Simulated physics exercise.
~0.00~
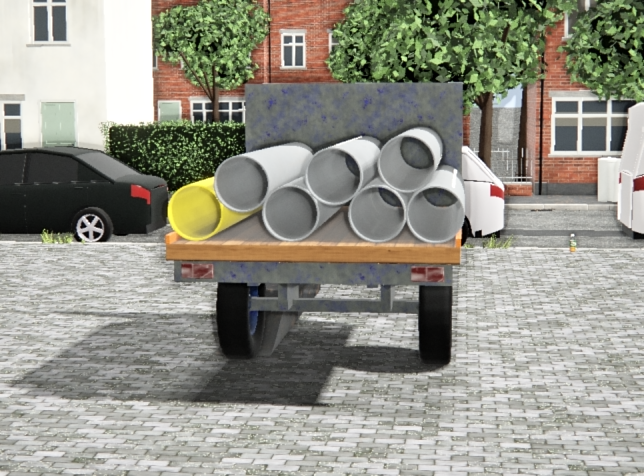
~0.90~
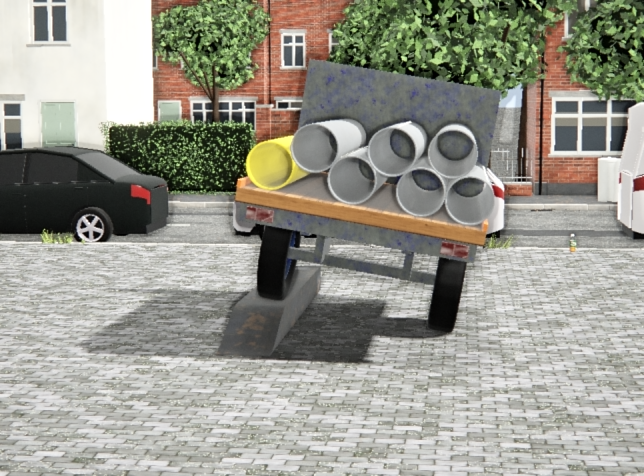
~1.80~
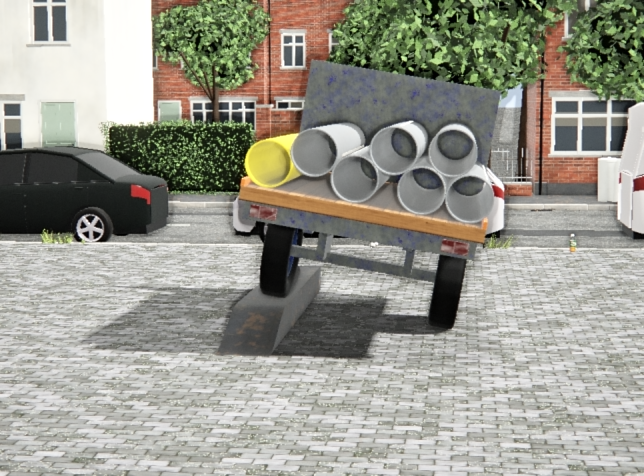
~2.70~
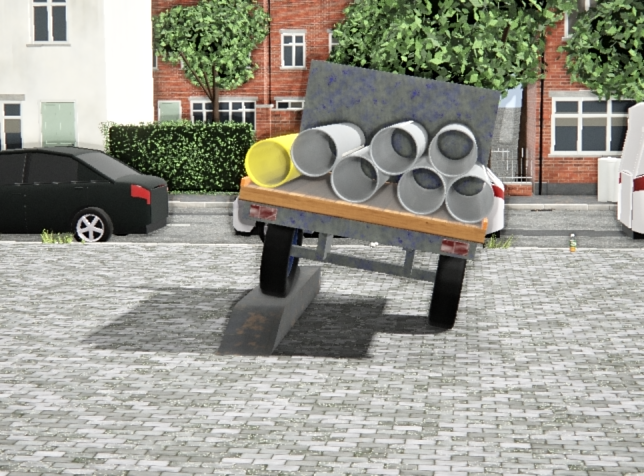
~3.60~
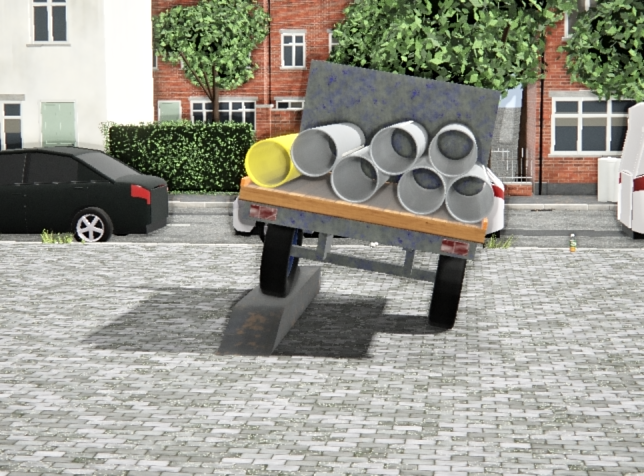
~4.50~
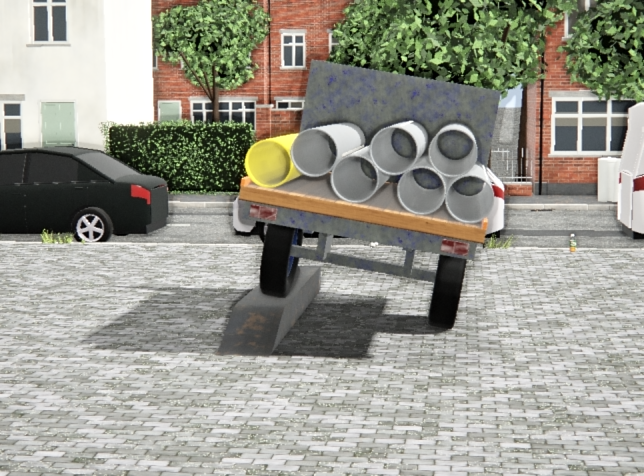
A flatbed trailer loaded with gray pipes and one yellow pipe rolled its left wheel up onto a concrete ramp, tilting down toward the right, then stopped there with the yellow pipe still on the deck at the left end of the load.
